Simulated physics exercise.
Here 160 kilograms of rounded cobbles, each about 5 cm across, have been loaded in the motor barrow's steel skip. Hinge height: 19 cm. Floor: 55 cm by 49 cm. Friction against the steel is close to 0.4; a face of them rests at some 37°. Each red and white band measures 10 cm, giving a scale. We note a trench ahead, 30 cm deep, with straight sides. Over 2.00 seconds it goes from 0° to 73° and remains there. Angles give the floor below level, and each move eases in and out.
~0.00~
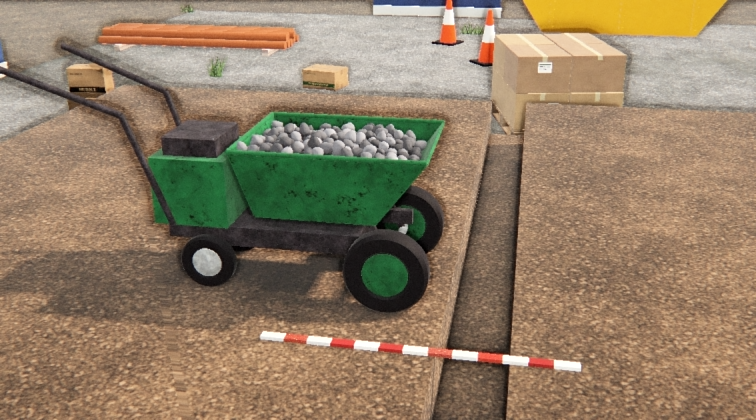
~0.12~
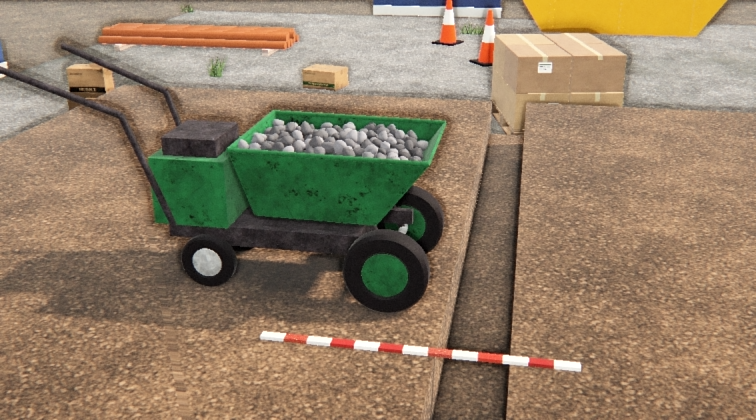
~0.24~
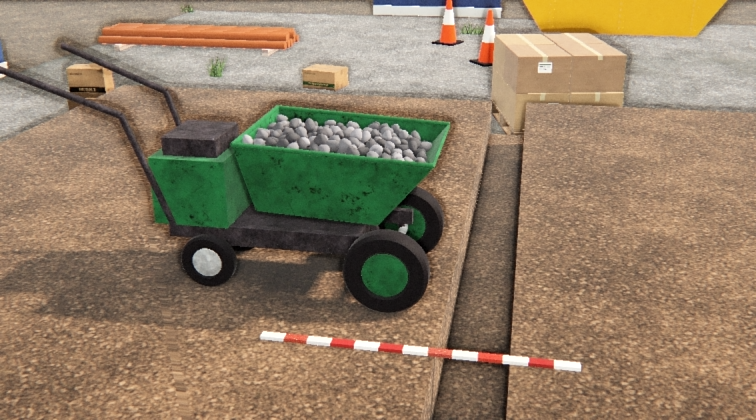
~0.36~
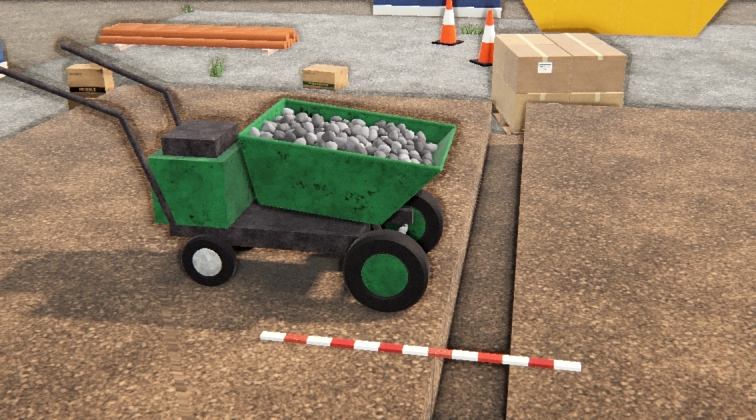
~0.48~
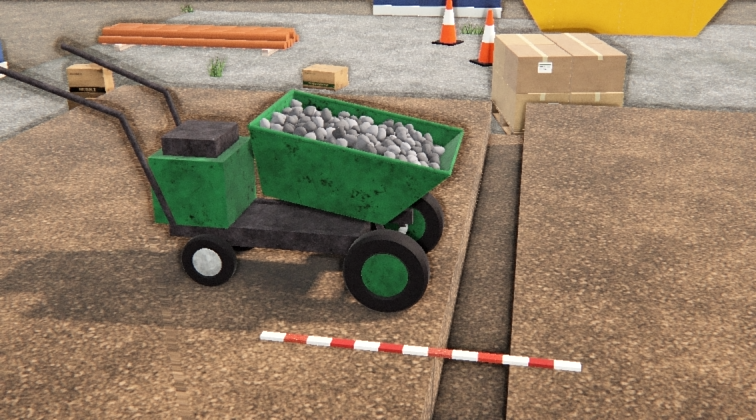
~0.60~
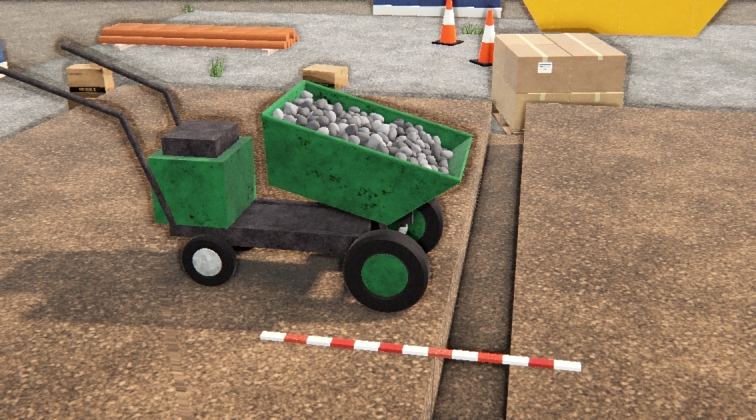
A green motor barrow's skip full of grey stones tilts slowly forward to the right.
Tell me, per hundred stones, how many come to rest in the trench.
20 per hundred.
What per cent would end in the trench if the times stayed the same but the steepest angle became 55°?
Expect roughly 10 per cent.
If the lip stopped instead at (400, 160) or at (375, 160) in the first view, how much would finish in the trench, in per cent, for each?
Result: Close to 50 then close to 70 per cent.
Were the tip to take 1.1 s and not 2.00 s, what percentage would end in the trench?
About 20 percent, I'd say.
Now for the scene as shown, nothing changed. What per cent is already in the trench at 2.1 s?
About 0%.
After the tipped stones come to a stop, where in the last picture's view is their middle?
The middle should be near (561, 290).
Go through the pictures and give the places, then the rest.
In the first frame, the skip is at 0°, its lip at (427, 164); the top of the load is at (327, 133).
In the second frame, the skip is at 1°, its lip at (429, 164); the top of the load is at (321, 133); the stones move at 0.1 m/s on average.
The third frame shows lip at (433, 166), floor tilted 3°, highest stones at (324, 131); the stones move at 0.2 m/s on average.
The fourth frame shows lip at (440, 170), floor tilted 6°, highest stones at (299, 122); the stones move at 0.3 m/s on average.
In the fifth frame, the skip is at 11°, its lip at (449, 175); the top of the load is at (304, 114); the stones move at 0.4 m/s on average.
In the sixth frame, the skip is at 16°, its lip at (460, 181); the top of the load is at (312, 105); the stones move at 0.4 m/s on average.
After 1.5 s the floor is at 62°; 97 % in the skip, 2 % past the trench; the foremost stones are at (547, 278).
After 2.1 s the floor is at 73°; 44 % in the skip, 1 % in the trench, 55 % past the trench; the foremost stones are at (681, 295).
After 2.5 s the floor is at 73°; 23 % in the skip, 5 % in the trench, 72 % past the trench; the foremost stones are at (736, 289).
After 4.4 s the floor is at 73°; 4 % in the skip, 20 % in the trench, 75 % past the trench; the foremost stones are past the picture's edge.
